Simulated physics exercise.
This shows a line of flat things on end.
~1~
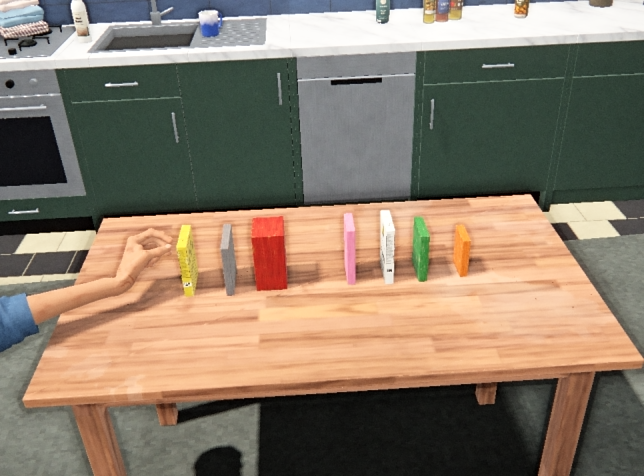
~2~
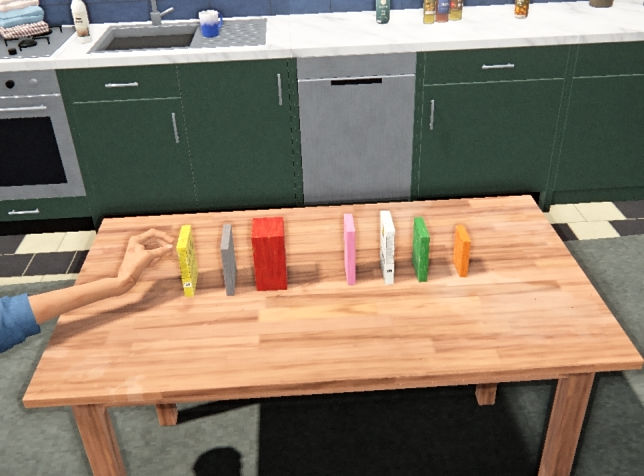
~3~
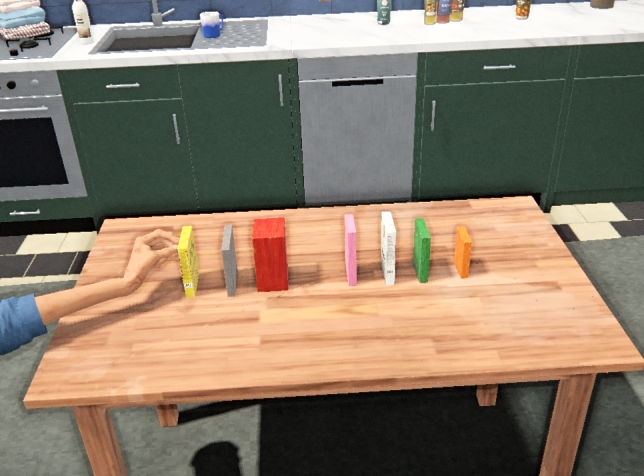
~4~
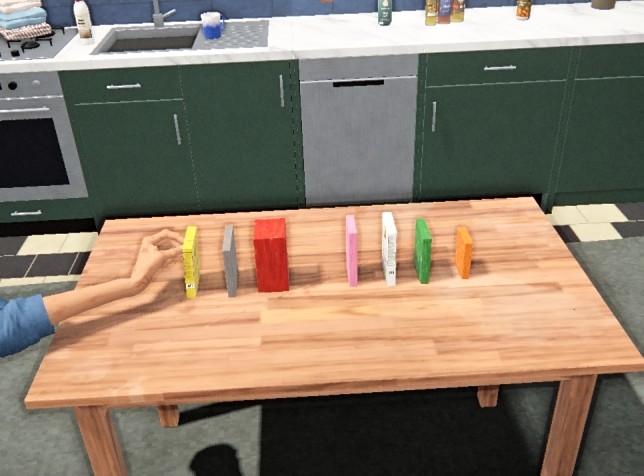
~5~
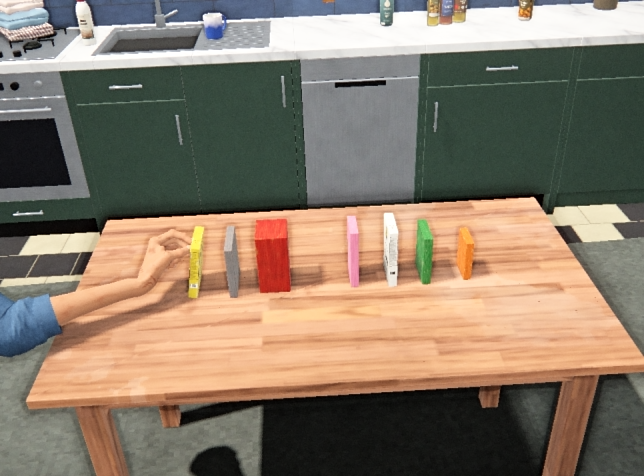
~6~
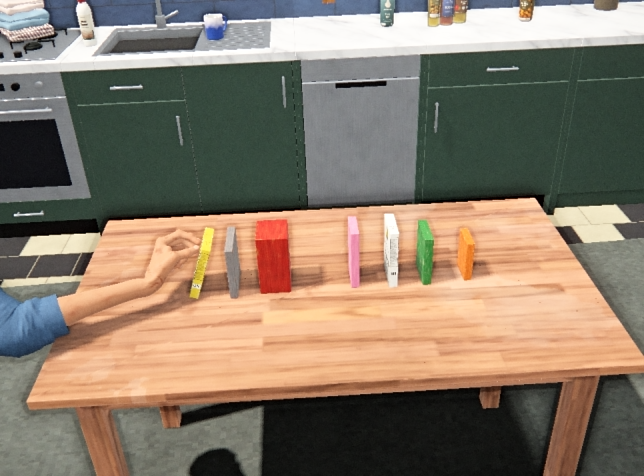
A hand reaches in from the left to a row of thin, upright blocks on a wooden table, seen from slightly above in a kitchen with dark green cabinets. From left to right stand yellow, grey, a thicker red, then, after a gap, pink, white, green and a shorter orange. The fingers push the yellow one, tilting it rightward toward the grey, while the others stay upright and the view shifts very slightly.
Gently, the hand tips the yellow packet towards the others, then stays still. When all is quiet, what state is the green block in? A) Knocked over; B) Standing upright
Standing upright (B).
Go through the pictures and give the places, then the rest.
Green block (421, 249); grey block (229, 260), in the first picture.
Pink block (350, 250); red block (270, 254), in the second picture.
Grey block (230, 261); white packet (388, 249), in the third picture.
Yellow packet 4° over; pink block (352, 251); red block (272, 256), in the fourth picture.
Yellow packet 10° over; grey block (232, 262); white packet (391, 250), in the fifth picture.
Yellow packet 19° over; green block (425, 253); pink block (354, 252), in the sixth picture.
Then, 0.20 s past the last view, yellow packet 47° over; grey block rocked 15° from its first pose.
Then, 0.50 s past the last view, yellow packet 64° over; grey block rocked 22° from its first pose.
Finally, left askew, grey block; the other 4 still in place. Final places as the last picture's camera would see them, green block near (425, 253).
